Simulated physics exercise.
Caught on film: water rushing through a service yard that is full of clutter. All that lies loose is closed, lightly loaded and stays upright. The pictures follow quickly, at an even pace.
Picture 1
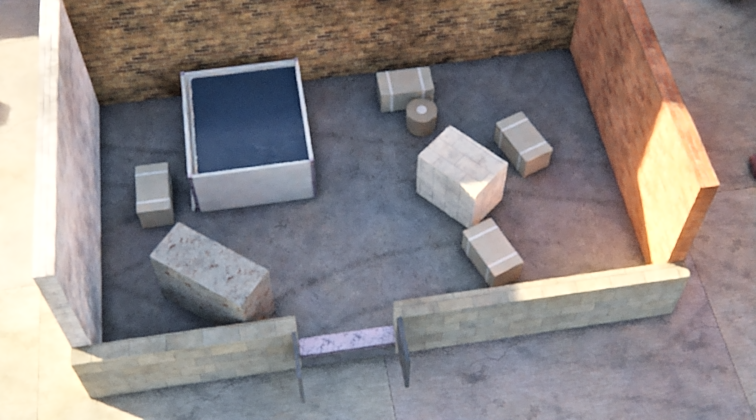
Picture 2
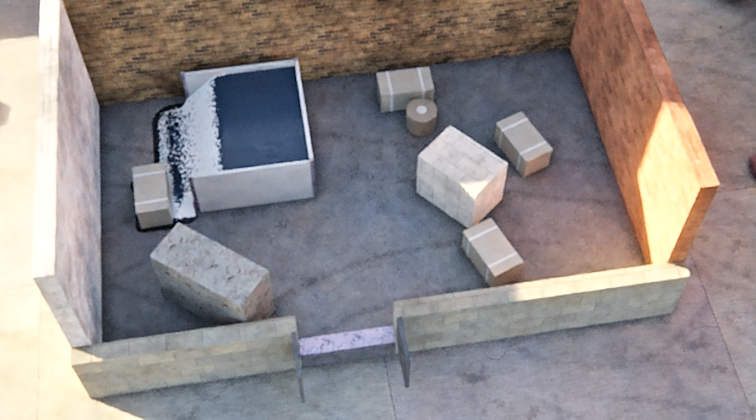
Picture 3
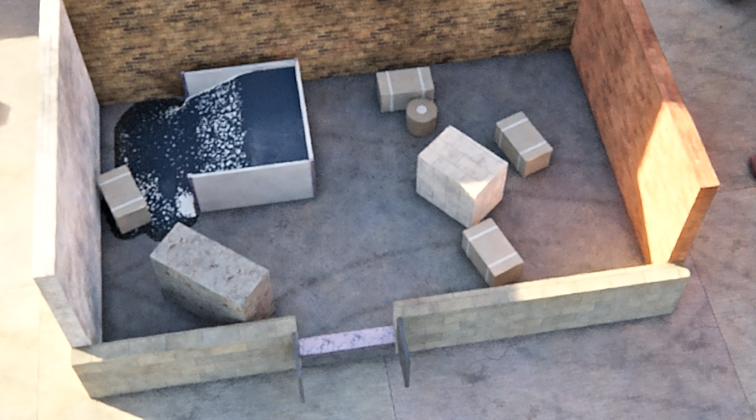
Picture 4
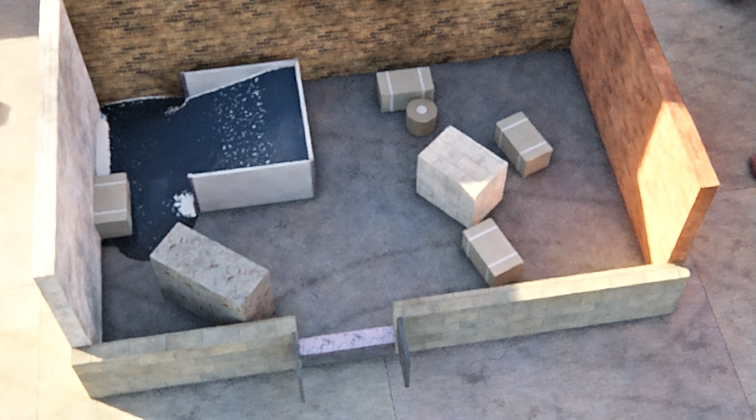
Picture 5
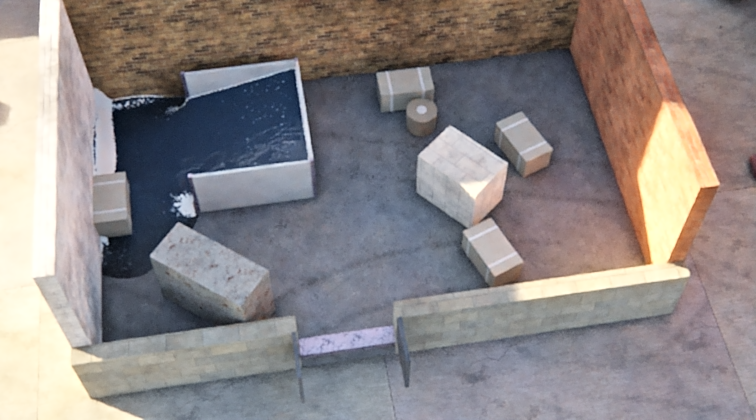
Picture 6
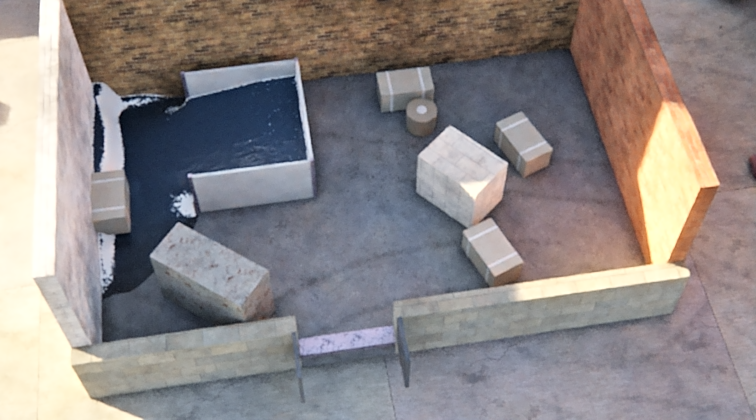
In the video, dark water bursts from the left side of a white-walled tank in a walled yard, pushing a nearby trunk left to the wall and spreading around it, while the other boxes and blocks stay still.
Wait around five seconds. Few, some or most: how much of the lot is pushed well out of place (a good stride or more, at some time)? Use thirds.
Share: From one to two thirds.
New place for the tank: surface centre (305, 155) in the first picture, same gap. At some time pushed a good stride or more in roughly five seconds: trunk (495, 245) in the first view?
Answer: Not that far.
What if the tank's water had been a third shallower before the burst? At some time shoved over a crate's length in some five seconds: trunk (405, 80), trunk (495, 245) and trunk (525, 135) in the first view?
In that order: Shifted that much, never so far, never so far.
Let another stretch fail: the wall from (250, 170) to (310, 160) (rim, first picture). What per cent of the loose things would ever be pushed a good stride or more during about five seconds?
About 40 per cent.
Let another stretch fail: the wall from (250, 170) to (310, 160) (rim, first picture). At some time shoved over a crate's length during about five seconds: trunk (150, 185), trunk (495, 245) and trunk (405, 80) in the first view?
One after the other: Pushed that far, pushed that far, less than that.
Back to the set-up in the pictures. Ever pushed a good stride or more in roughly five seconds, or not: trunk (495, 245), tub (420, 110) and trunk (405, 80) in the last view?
In turn: Less than that, short of that, swept aside.
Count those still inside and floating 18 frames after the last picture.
It comes to 2.
A moment on, 1 of 5 are well off their spots; 1 afloat.
Next, 1 of 5 are well off their spots; 1 afloat.
Later, 2 of 5 are well off their spots; 2 afloat.
In the end, 2 of 5 are well off their spots, and 2 have been at some point; 2 afloat.
